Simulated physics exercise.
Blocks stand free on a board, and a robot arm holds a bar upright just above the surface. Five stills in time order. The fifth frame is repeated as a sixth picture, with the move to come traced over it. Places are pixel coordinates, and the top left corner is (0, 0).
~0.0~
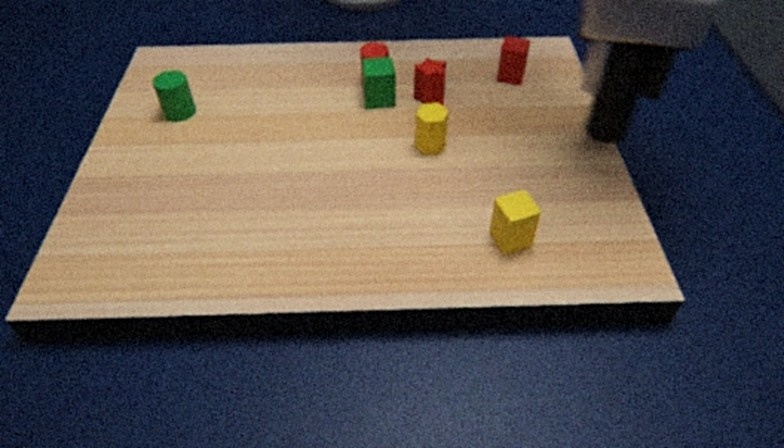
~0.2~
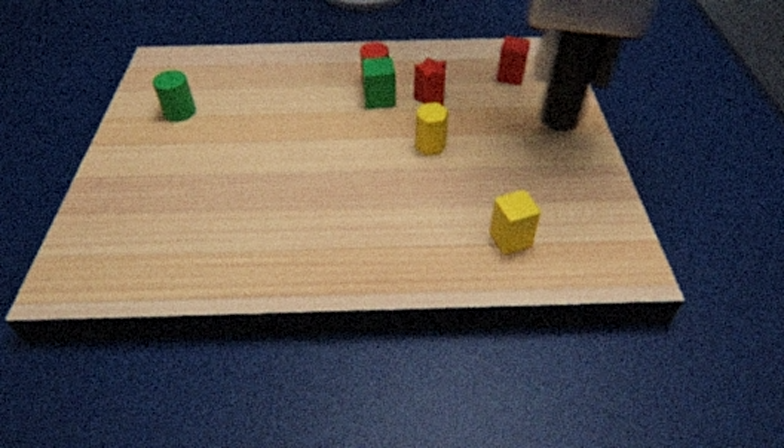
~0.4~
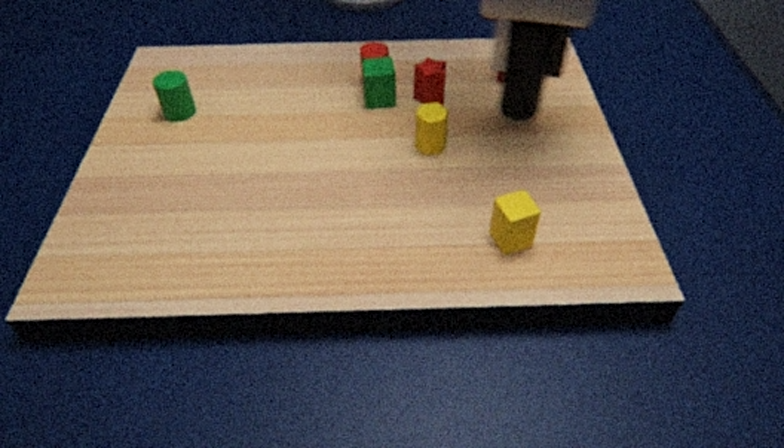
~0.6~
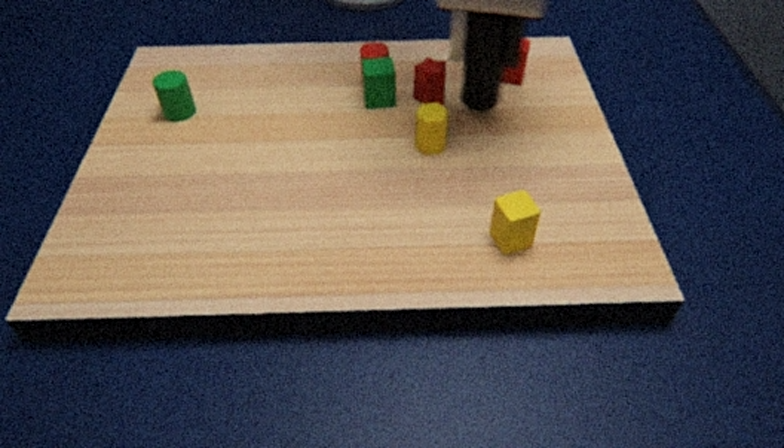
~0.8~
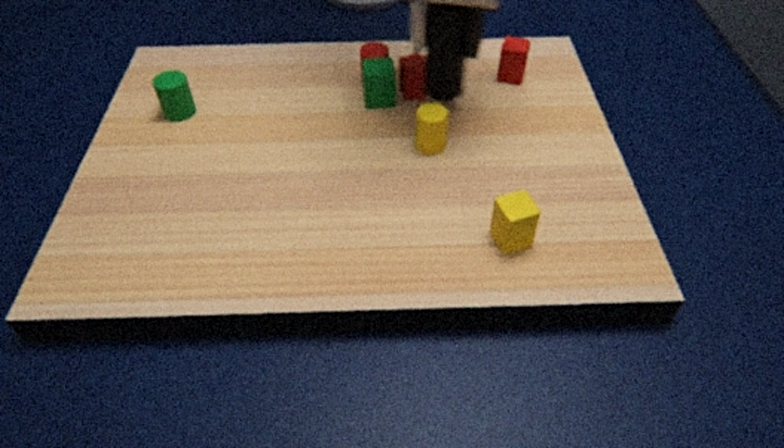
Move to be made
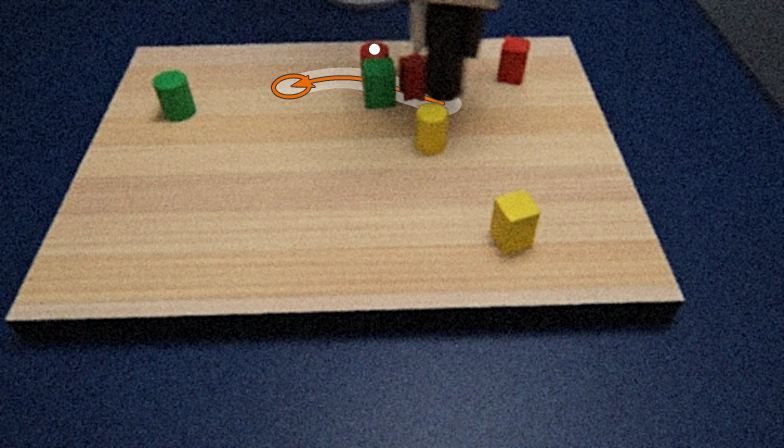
A robot arm holding a dark upright bar reaches over the right side of a pale wooden board on a dark blue surface, seen from above the near edge by a still camera. Red blocks stand near the back, with green blocks at left and back centre and yellow ones at centre and front right. The arm glides steadily left, and the bar nudges the middle red block slightly left.
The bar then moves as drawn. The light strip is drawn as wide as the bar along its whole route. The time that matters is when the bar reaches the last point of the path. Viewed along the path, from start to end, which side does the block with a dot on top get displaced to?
My prediction: Rightwards.
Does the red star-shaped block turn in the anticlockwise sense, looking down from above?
The answer is no.
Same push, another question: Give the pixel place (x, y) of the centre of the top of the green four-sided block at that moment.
It ends at (355, 66).
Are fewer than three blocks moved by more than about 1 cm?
No, that is not what happens.
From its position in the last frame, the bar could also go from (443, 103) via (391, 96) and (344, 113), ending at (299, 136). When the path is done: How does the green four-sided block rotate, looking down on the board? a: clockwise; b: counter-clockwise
That would be a.
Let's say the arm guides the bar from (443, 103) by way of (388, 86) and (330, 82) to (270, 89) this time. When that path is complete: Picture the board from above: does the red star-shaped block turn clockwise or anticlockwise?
It swings round clockwise.
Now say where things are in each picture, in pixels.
Tip of the bar (605, 131), middles of tops, red circle (375, 49), green four-sided block (379, 66), red star-shaped block (432, 66), yellow hexagon (432, 112), in the first frame.
Bar (560, 120), nothing pushed, in the second frame.
Bar (519, 109), nothing pushed, in the third frame.
Bar (480, 100), nothing pushed, in the fourth frame.
Bar (444, 91), red circle (375, 49), green four-sided block (379, 66), red star-shaped block (415, 60), yellow hexagon (432, 112), in the fifth frame.
The line goes from (443, 103) via (394, 88) and (344, 78), ending at (292, 86); the dot is on the red circle.
On the path given first. One third of the way, bar (393, 75); red circle (346, 41); green four-sided block (364, 66), turned 35° anticlockwise; red star-shaped block (371, 43), turned 25° clockwise.
Two thirds of the way, bar (342, 65); red circle (300, 29); green four-sided block (355, 66), turned 65° anticlockwise; red star-shaped block (323, 32), turned 30° clockwise.
At the end, bar (290, 74); red circle (287, 24); green four-sided block (355, 66), turned 65° anticlockwise; red star-shaped block (304, 33), turned 70° clockwise; yellow hexagon unmoved.
